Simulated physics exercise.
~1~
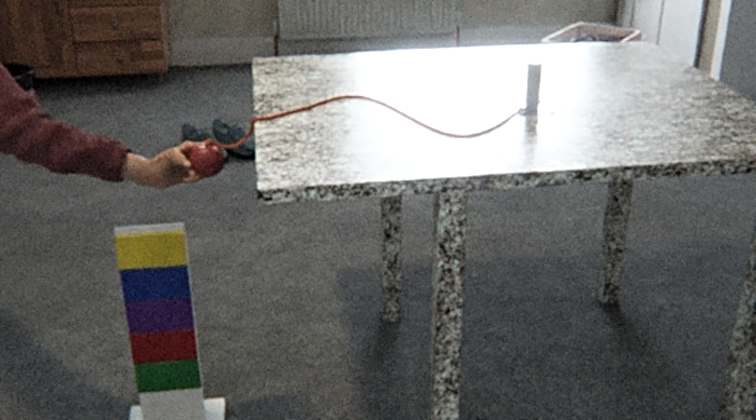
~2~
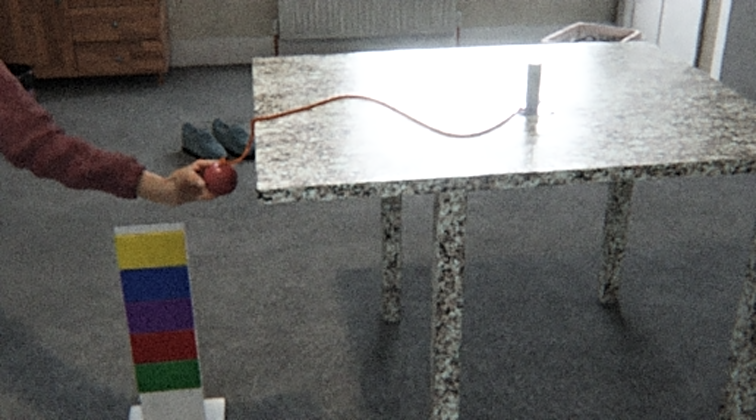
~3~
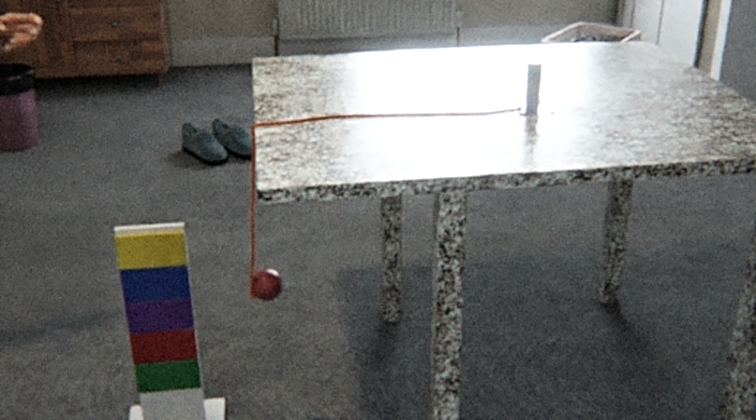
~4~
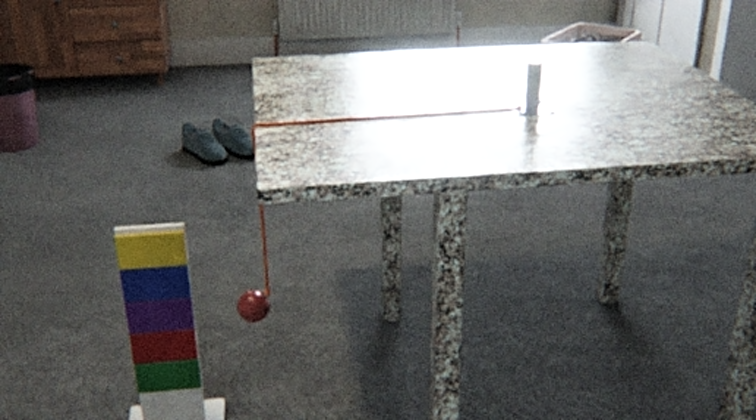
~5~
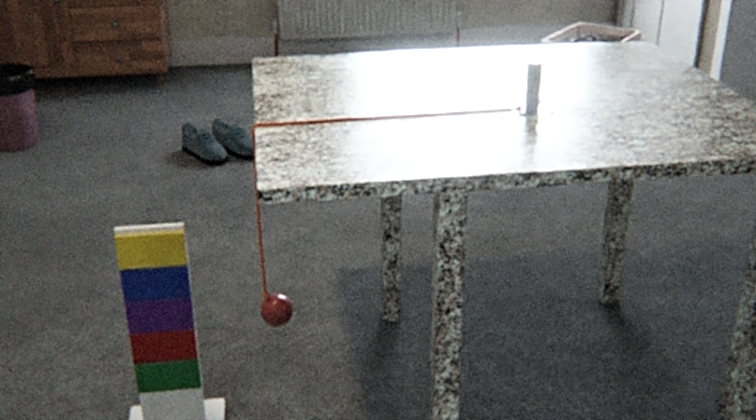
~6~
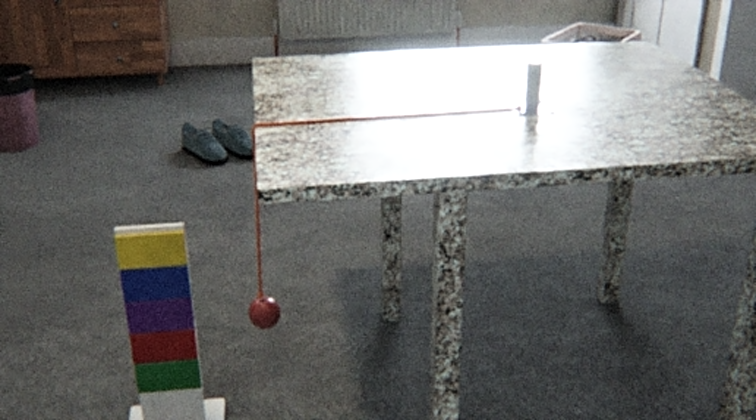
The video shows a hand holding a small red ball-like object on an orange cord tied to a post on a speckled table, then letting go and withdrawing. The object drops below the table edge, sways slightly, and ends hanging level with the purple band of a coloured stand.
